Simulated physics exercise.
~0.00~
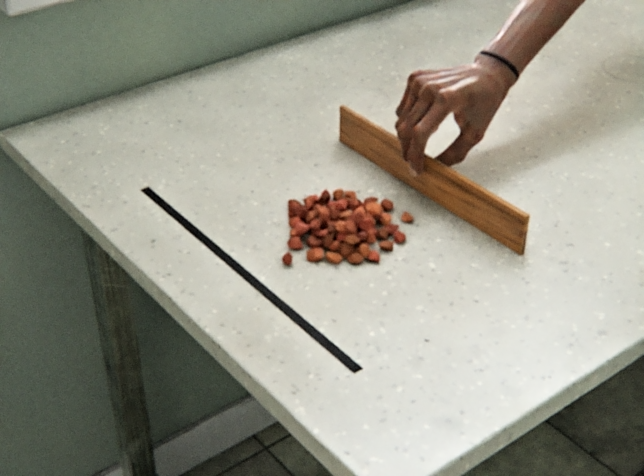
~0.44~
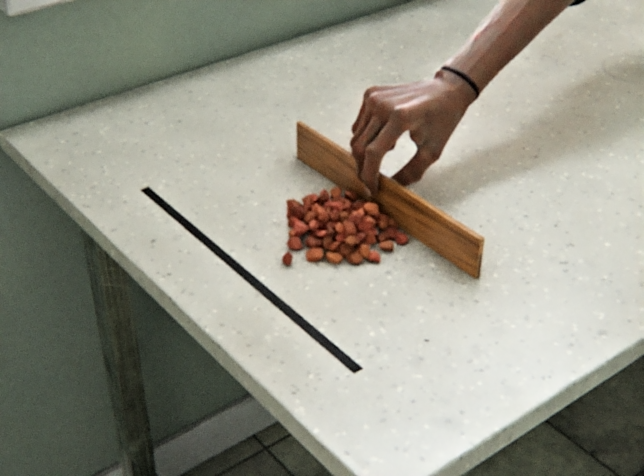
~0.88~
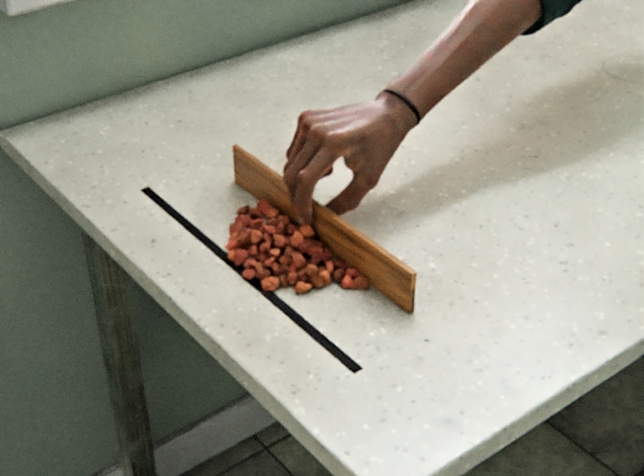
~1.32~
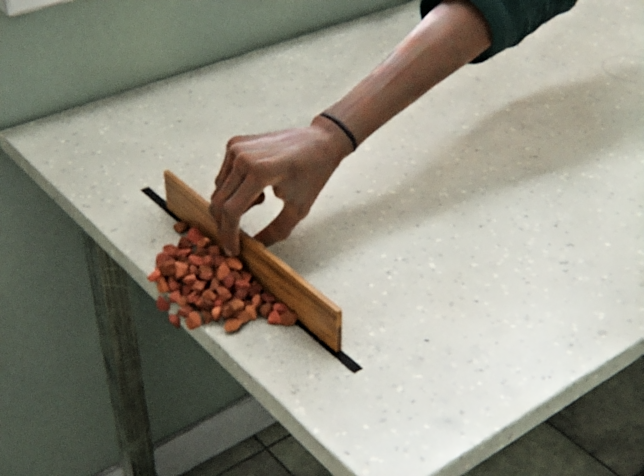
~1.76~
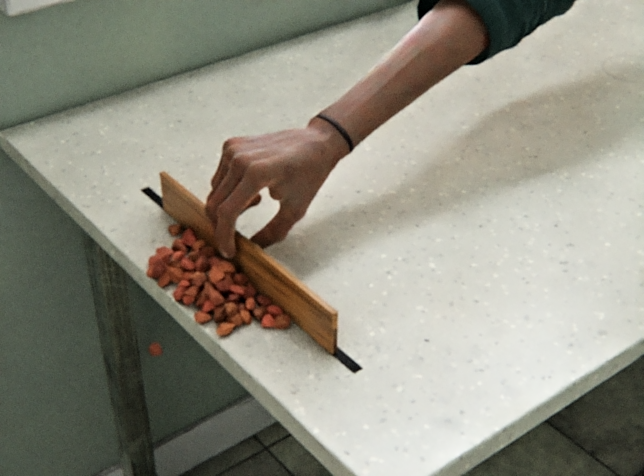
On a pale speckled tabletop against a green wall, a hand with a dark band at the wrist holds a strip of wood upright behind a loose pile of reddish-brown bits. The hand moves the strip left and down toward the pile until it meets the bits. It then pushes them together toward a line of black tape near the table's edge. The bits cross the tape, and the strip comes to a stop along it. The front of the heap reaches the edge and one piece drops off, while most of the bits remain on the table.
